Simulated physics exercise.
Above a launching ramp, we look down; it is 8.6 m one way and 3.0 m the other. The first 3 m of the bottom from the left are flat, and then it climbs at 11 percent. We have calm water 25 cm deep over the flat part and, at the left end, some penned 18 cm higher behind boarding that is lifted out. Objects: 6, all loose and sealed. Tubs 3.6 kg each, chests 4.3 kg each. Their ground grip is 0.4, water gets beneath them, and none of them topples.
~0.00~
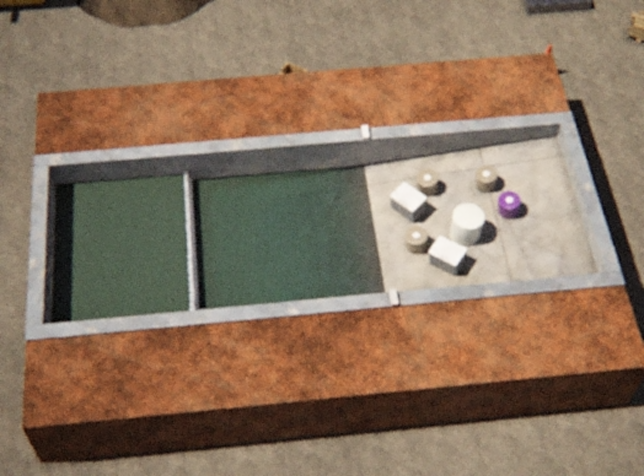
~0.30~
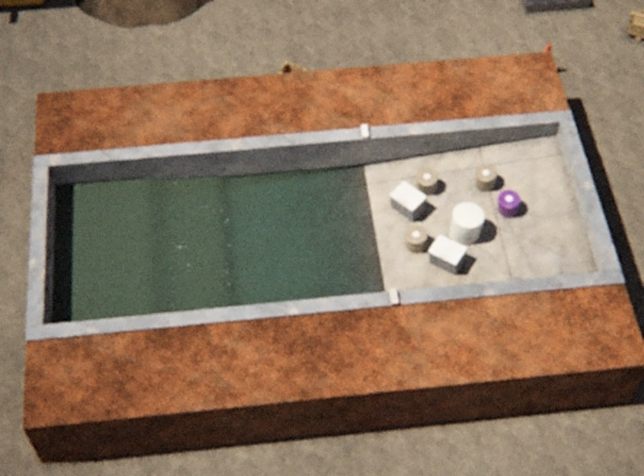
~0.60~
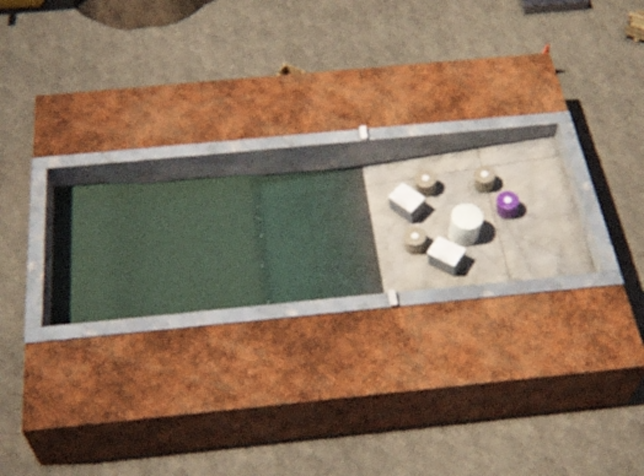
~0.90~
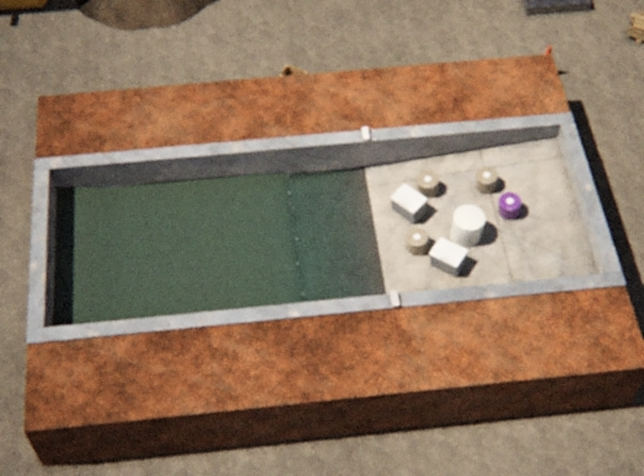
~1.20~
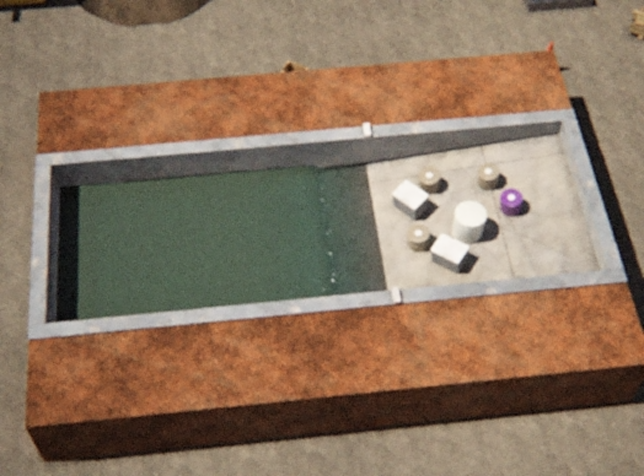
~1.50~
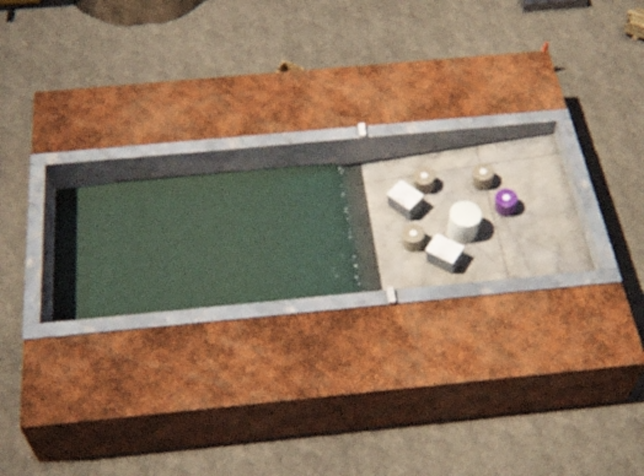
A walled ramp holds green water; its divider disappears and a ripple moves right.
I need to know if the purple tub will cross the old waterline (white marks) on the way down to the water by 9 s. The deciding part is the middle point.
Behind the line.
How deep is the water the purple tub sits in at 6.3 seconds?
Close to 0 centimetres.
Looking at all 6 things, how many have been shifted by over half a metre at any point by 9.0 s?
4.
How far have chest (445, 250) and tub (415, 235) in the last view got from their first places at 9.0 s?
250 cm, 250 cm.
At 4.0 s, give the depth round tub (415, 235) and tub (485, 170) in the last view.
Roughly 10 and 3 cm.
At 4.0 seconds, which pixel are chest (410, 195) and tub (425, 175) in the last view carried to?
First near (454, 182), second near (459, 168).
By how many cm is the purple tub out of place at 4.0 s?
About 0 cm.
After 2.1 s the purple tub is near (508, 197), 0.0 m from its start, aground; 0 of 6 are over the mark; 0 afloat.
After 4.0 s the purple tub is near (508, 197), 0.0 m from its start, aground; 0 of 6 are over the mark; 4 afloat.
After 6.3 s the purple tub is near (508, 197), 0.0 m from its start, aground; 1 of 6 are over the mark; 3 afloat.
After 9.0 s the purple tub is near (508, 197), 0.0 m from its start, aground; 4 of 6 are over the mark; 4 afloat.
